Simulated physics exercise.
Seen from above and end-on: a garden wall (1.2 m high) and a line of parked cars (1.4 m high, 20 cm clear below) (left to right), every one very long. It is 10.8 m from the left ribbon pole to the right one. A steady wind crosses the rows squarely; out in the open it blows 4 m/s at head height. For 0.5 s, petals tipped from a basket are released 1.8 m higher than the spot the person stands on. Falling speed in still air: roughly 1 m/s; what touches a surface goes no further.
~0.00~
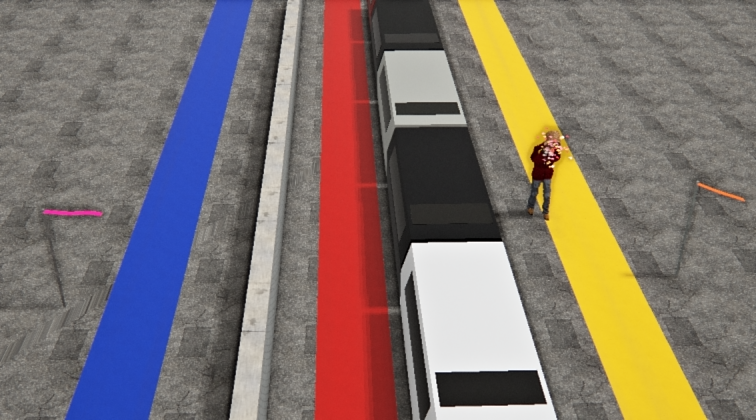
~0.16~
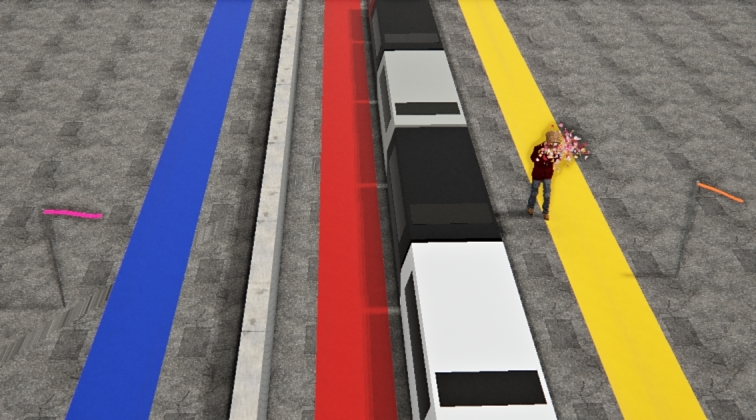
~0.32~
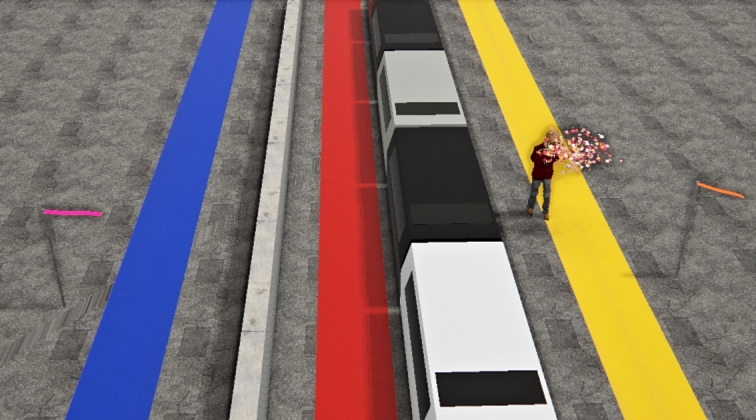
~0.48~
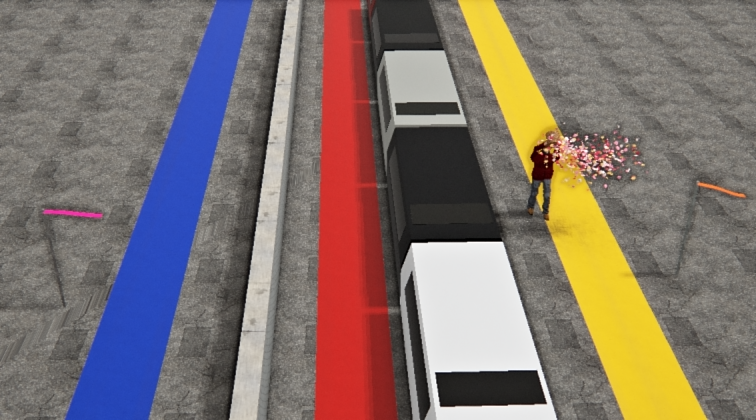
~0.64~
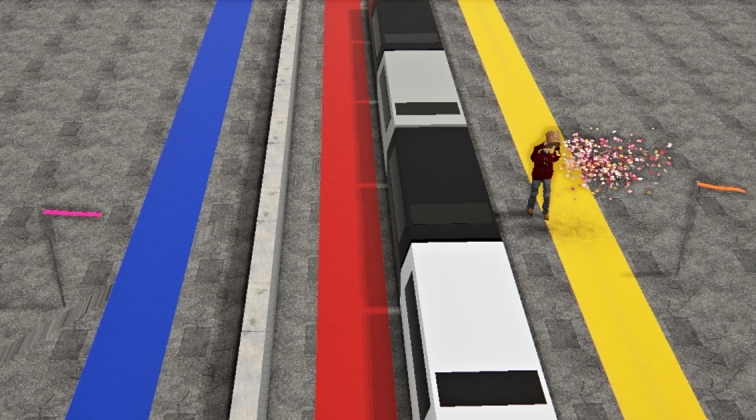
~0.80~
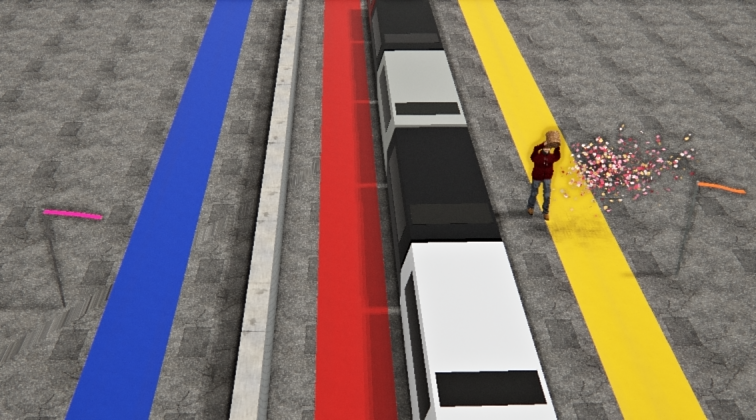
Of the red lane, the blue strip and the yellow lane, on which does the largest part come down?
It is yellow that catches most.
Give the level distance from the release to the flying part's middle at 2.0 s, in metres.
Roughly 2.0 m.
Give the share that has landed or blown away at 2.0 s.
Some 55 per cent.
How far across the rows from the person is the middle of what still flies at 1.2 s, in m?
Roughly 1.5 m.
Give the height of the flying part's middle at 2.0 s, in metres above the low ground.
About 0.4 m.
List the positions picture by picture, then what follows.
The left ribbon ends at (101, 214), leaning 85 degrees to the right, the petals in the air span x = 545 to 565 around y = 150 and it comes from (553, 145), in the first picture.
The right ribbon ends at (743, 201), leaning 70 degrees to the right, the petals in the air span x = 545 to 580 around y = 150, the blue one passes (149, 281), the yellow one passes (599, 273) and the red one passes (352, 278), in the second picture.
The left ribbon ends at (101, 215), leaning 85 degrees to the right, the petals in the air span x = 545 to 600 around y = 155 and the top of the garden wall crosses (272, 180), in the third picture.
The right ribbon ends at (744, 196), leaning 75 degrees to the right, the petals in the air span x = 550 to 625 around y = 155, the blue one passes (171, 209), the yellow one passes (568, 203) and the red one passes (349, 206), in the fourth picture.
The left ribbon ends at (101, 215), leaning 85 degrees to the right and the petals in the air span x = 565 to 650 around y = 165, in the fifth picture.
The right ribbon ends at (744, 192), leaning 80 degrees to the right, the petals in the air span x = 570 to 670 around y = 170 and the top of the line of parked cars crosses (441, 168), in the sixth picture.
After 1.2 s, 0 % lies on the blue strip, 1 % on the yellow lane and 0 % on the red lane; 1 % has touched down or left; the middle of what still flies is 0.9 m above the low ground, near (632, 192).
After 2.0 s, 0 % lies on the blue strip, 27 % on the yellow lane and 0 % on the red lane; 53 % has touched down or left; the middle of what still flies is 0.4 m above the low ground, near (649, 212).
After 3.5 s, 0 % lies on the blue strip, 40 % on the yellow lane and 0 % on the red lane; 94 % has touched down or left.
After 8.0 s, 0 % lies on the blue strip, 41 % on the yellow lane and 0 % on the red lane; 100 % has touched down or left.
After 45.0 s, 0 % lies on the blue strip, 41 % on the yellow lane and 0 % on the red lane; 100 % has touched down or left.
